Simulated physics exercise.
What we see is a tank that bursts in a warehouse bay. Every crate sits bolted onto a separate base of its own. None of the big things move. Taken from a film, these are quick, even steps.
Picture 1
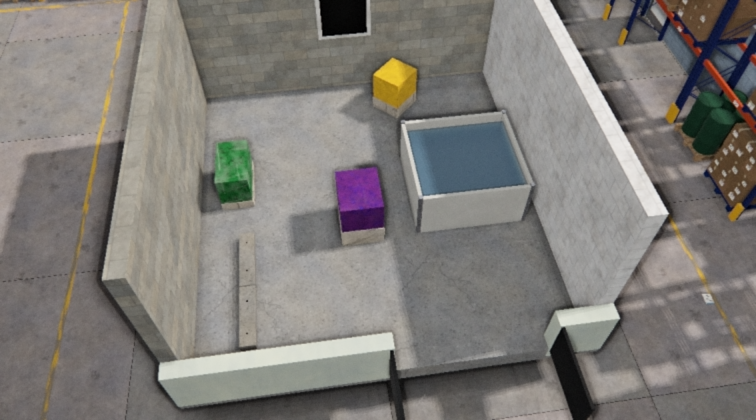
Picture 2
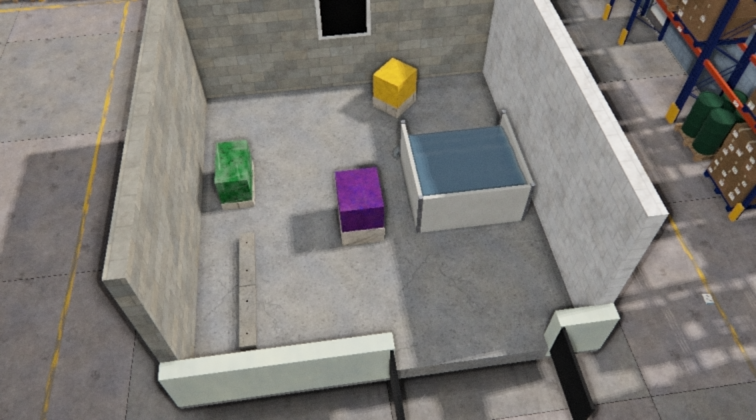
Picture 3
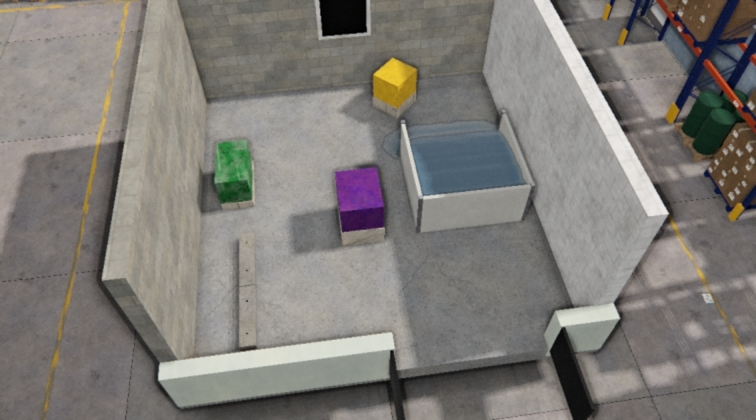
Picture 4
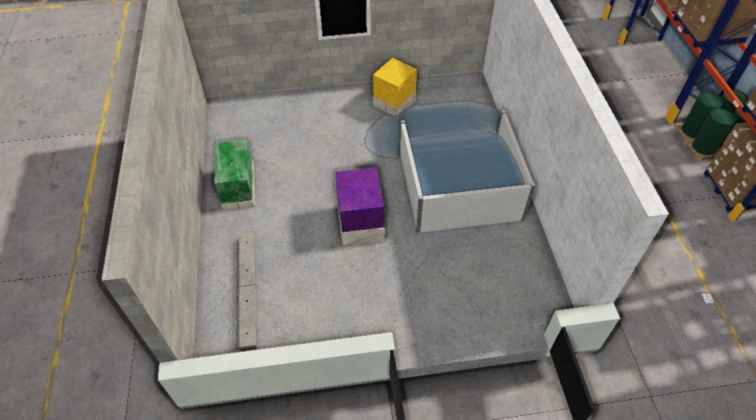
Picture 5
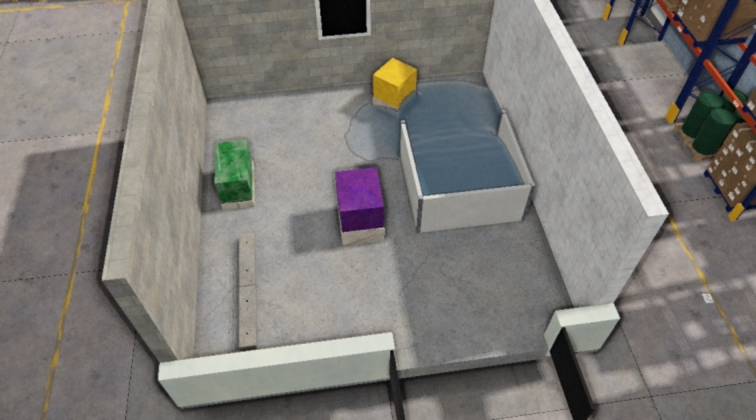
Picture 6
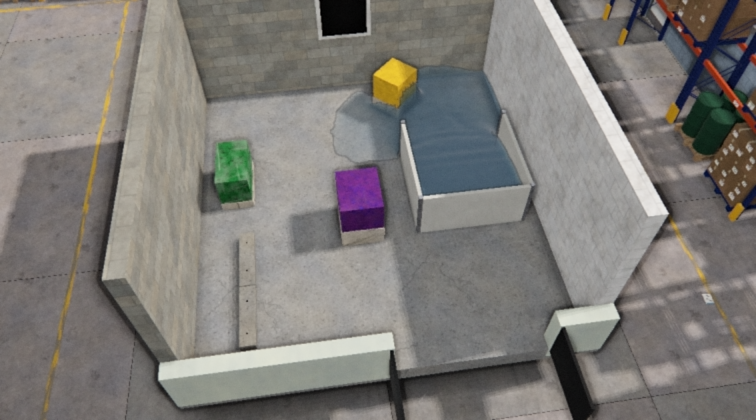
In a warehouse bay with concrete walls, an open tank of water stands whole near yellow, purple and green blocks. The tank's far side gives way, and water pours out through the gap, spreading across the floor toward the back wall and leftward around the base of the yellow block.
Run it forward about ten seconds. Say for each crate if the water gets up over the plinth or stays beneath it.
At the green crate the water gets over; at the purple crate the water stays beneath; at the yellow crate the water gets over.
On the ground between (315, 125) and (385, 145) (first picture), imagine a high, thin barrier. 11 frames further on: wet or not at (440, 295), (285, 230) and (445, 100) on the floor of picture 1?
As listed: Dry, clear, flooded.
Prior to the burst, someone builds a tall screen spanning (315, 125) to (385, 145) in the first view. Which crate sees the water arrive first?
Looks like the crate marked yellow.
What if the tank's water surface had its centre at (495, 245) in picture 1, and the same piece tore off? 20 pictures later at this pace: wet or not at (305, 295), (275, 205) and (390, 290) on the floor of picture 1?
Results in order - left untouched, left untouched, left untouched.
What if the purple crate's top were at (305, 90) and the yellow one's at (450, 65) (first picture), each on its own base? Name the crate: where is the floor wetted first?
I'd say the one in yellow comes first.
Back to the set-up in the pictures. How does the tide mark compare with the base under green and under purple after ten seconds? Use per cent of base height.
Peak levels: Approx. 180 % then 20 %.
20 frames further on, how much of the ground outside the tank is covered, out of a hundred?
Close to 50 %.
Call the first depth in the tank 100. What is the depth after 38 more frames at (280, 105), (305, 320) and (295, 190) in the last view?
My figures are about 20, 4 and 10 percent.
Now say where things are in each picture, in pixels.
In the first picture, the open tank at (464, 156) is whole and still.
In the second picture, the front is at (396, 156), out from the gap on the open tank's far side.
In the third picture, the front is at (389, 138), out from the gap on the open tank's far side.
In the fourth picture, the front is at (496, 109), out from the gap on the open tank's far side.
In the fifth picture, water pours out on the open tank's far side and has run to (468, 84).
In the sixth picture, water pours out on the open tank's far side and has run to (482, 73).
A moment on, water covers 25 % of the floor; the green crate not reached, the purple crate not reached, the yellow crate water round its plinth.
Next, water covers 30 % of the floor; the green crate not reached, the purple crate not reached, the yellow crate water round its plinth.
Then, water covers 50 % of the floor; the green crate water round its plinth, the purple crate not reached, the yellow crate water round its plinth.
Later, water covers 80 % of the floor; the green crate water round its plinth, the purple crate water round its plinth, the yellow crate water round its plinth.
In the end, water covers 95 % of the floor; the green crate was topped, the purple crate stayed above the water, the yellow crate was topped.
